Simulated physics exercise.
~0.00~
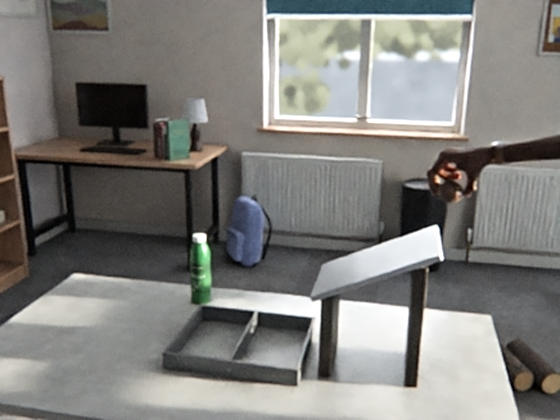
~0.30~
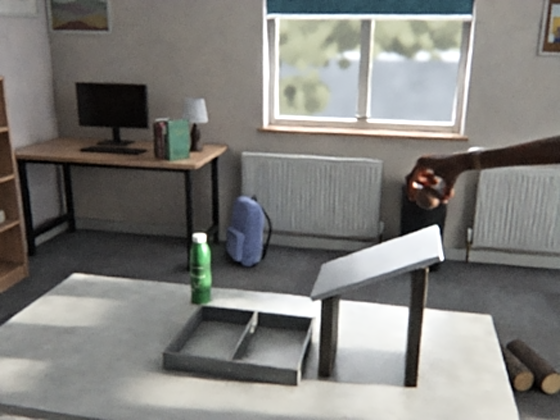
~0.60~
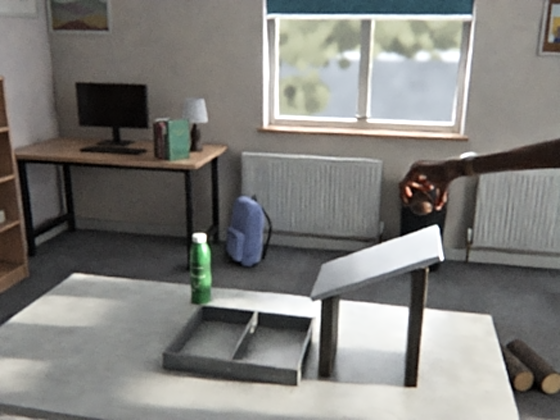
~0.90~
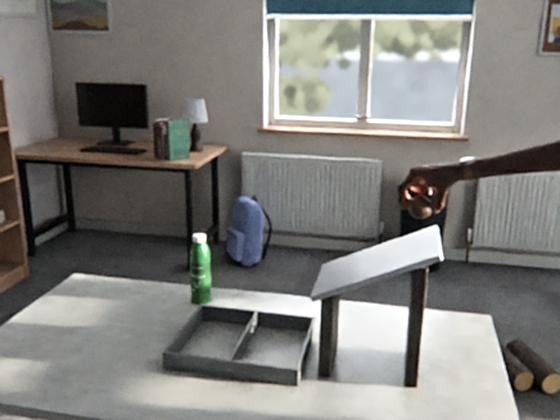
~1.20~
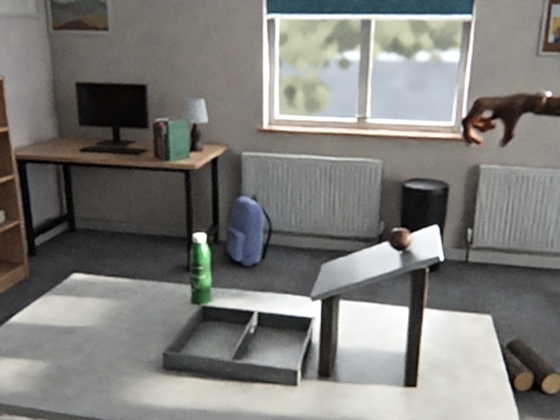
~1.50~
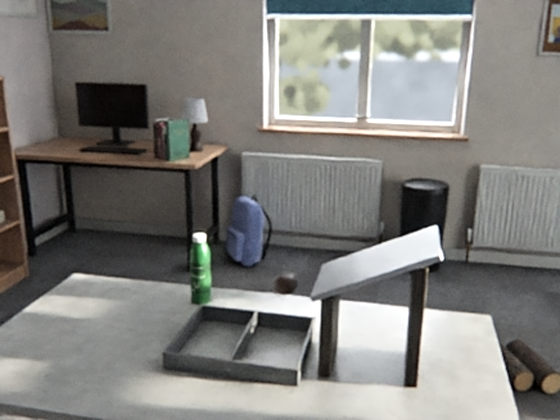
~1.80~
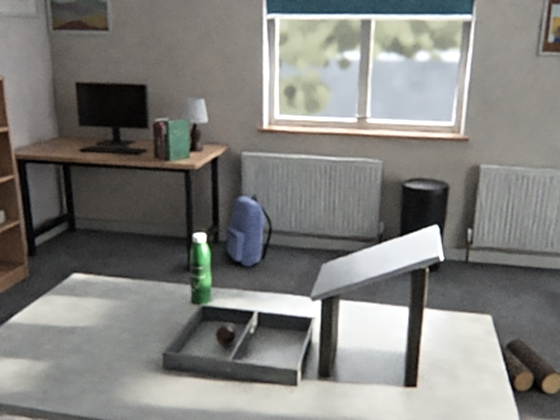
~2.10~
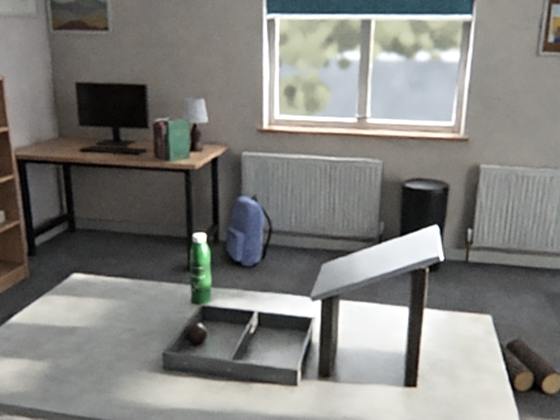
To begin with, a hand holding a small brown onion reaches in from the right above a slanted board, with a two-bay tray to the board's left and a green bottle standing behind the tray. The hand moves left and lowers the onion toward the raised end of the board. It lets go and draws back, leaving the onion on the slope. The onion travels left off the board's lower end and drops into the farther bay of the tray. It shifts left within that bay and ends there, while the bottle stays upright in its place.
